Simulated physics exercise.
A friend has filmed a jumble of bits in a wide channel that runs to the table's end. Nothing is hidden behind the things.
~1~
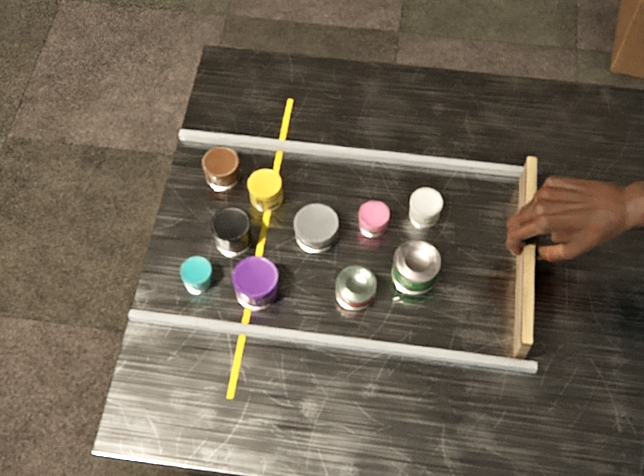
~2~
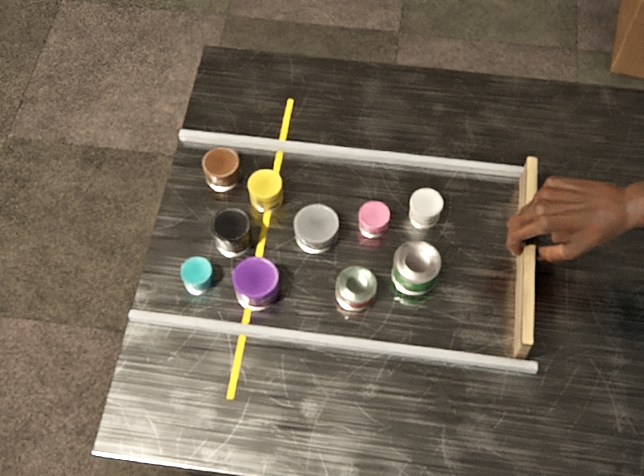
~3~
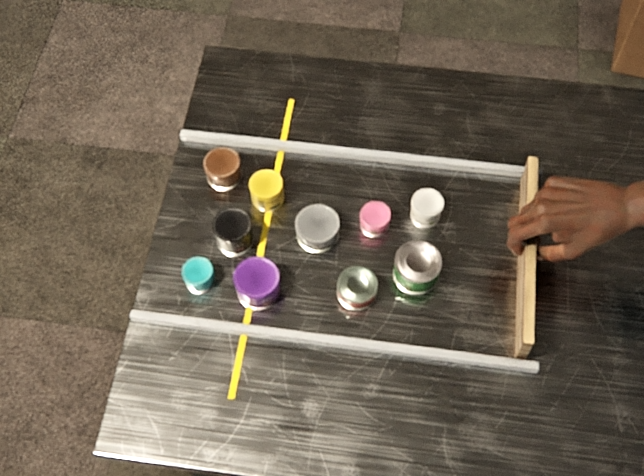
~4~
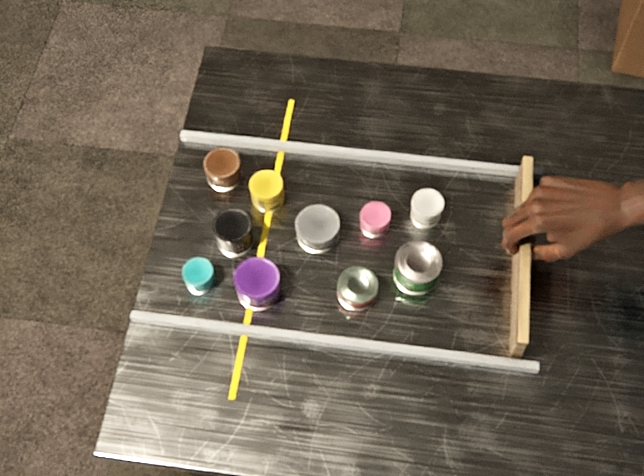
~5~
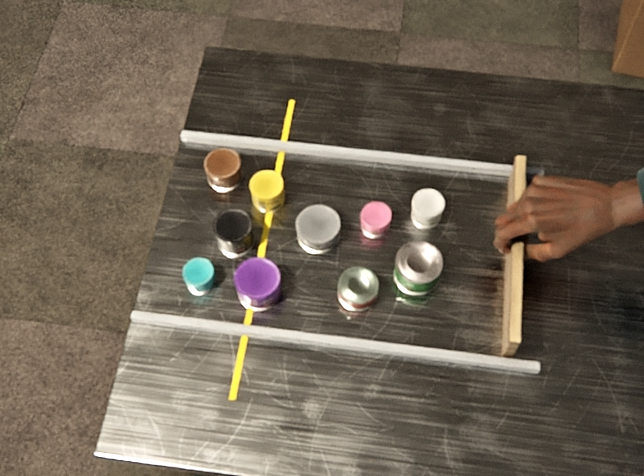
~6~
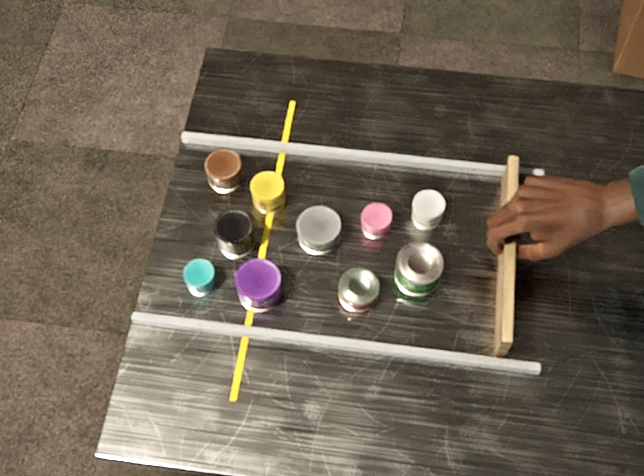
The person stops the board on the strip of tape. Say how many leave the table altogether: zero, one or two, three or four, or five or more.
The number that fall off is zero.
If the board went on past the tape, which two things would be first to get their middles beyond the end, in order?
In order: The turquoise tin, the brown tin.
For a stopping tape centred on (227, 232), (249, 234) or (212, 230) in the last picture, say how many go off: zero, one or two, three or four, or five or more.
The falls would be just one or two; none at all; three or four.
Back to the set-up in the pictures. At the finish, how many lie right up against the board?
That makes 4.
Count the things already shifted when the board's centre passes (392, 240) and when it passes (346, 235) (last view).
4 and 5.
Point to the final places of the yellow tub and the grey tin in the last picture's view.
About (228, 180), and the other about (218, 216).
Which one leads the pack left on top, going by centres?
The turquoise tin.
A little later, none off yet; brown tin at rest near (224, 171); turquoise tin at rest near (200, 277); black tin at rest near (235, 234).
Next, none off yet; brown tin at rest near (224, 171); turquoise tin at rest near (200, 277); black tin shifted a little near (222, 235).
When it is over, the number that fall off is zero.
